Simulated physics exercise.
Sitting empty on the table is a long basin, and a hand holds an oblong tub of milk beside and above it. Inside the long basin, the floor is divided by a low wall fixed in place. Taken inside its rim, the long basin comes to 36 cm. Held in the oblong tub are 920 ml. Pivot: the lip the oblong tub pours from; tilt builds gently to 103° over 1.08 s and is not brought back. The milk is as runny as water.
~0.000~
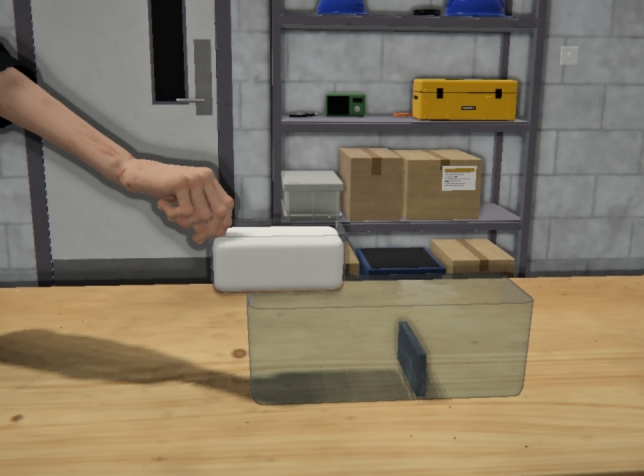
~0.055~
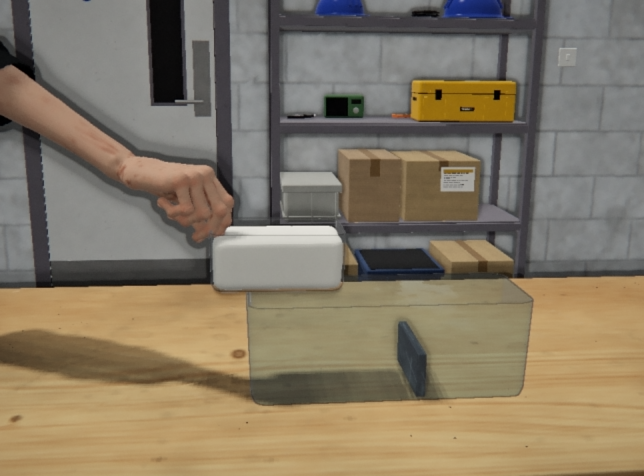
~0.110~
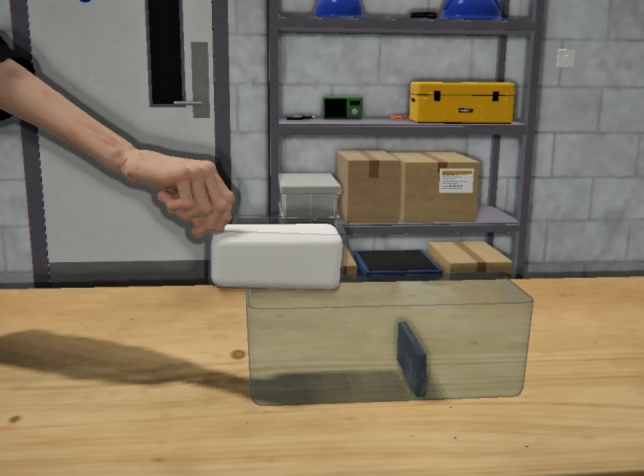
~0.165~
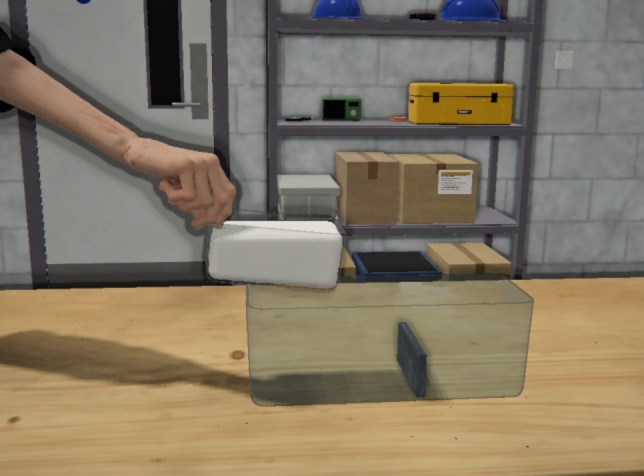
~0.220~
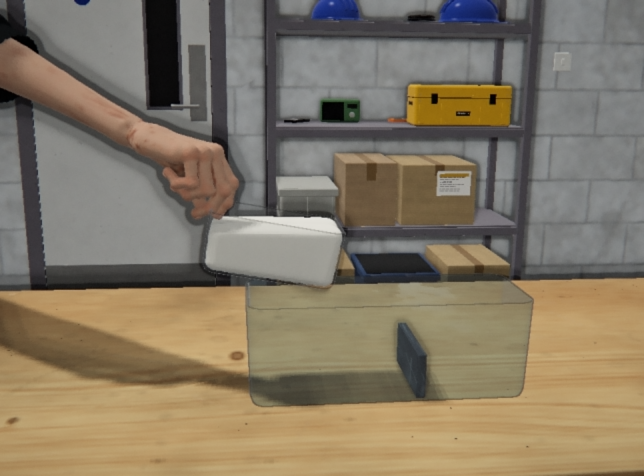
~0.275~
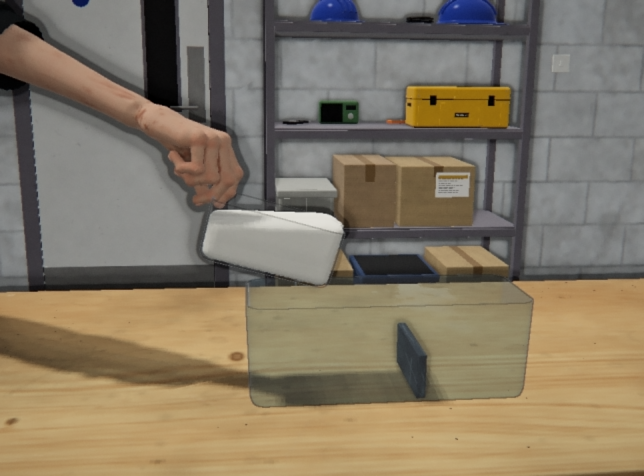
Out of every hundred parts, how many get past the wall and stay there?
About 59 out of 100.
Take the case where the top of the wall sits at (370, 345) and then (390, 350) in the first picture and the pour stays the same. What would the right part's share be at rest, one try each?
One try each: Around 80 percent and then around 75 percent.
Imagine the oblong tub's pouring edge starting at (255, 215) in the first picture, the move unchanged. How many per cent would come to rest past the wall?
5 %.
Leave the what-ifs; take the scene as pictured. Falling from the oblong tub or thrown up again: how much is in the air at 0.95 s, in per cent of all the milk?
Near 6 percent.
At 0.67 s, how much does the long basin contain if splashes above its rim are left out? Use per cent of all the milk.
I'd estimate some 18 percent of the liquid.
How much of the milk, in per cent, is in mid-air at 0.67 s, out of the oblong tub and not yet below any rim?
About 40 per cent.
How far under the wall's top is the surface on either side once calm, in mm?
About 48 mm left, about 26 mm right.
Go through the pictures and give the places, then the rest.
The first frame shows tilt 0°; pouring edge (341, 228); surface from (214, 236) to (339, 234); the long basin's rim runs from (248, 294) to (518, 288); the wall's top is at (412, 338).
The second frame shows tilt 1°; pouring edge (341, 228); surface from (213, 235) to (339, 233).
The third frame shows tilt 3°; pouring edge (341, 228); surface from (213, 233) to (338, 231).
The fourth frame shows tilt 6°; pouring edge (341, 228); surface from (212, 230) to (338, 228).
The fifth frame shows tilt 10°; pouring edge (340, 228); surface from (210, 224) to (339, 225).
The sixth frame shows tilt 16°; pouring edge (340, 229); surface from (209, 218) to (338, 224); 2 per cent is over the edge.
By 0.67 s the tilt is 70° and 40 per cent is still to pour, 12 is left of the wall and 7 right of it.
By 0.95 s the tilt is 100° and 7 per cent is still to pour, 17 is left of the wall and 60 right of it.
By 1.25 s the tilt is 103° and 0 per cent is still to pour, 29 is left of the wall and 59 right of it.
By 1.58 s the tilt is 103° and 0 per cent is still to pour, 30 is left of the wall and 59 right of it.
At rest 30 per cent lies left of the wall, 59 right of it and 11 outside.
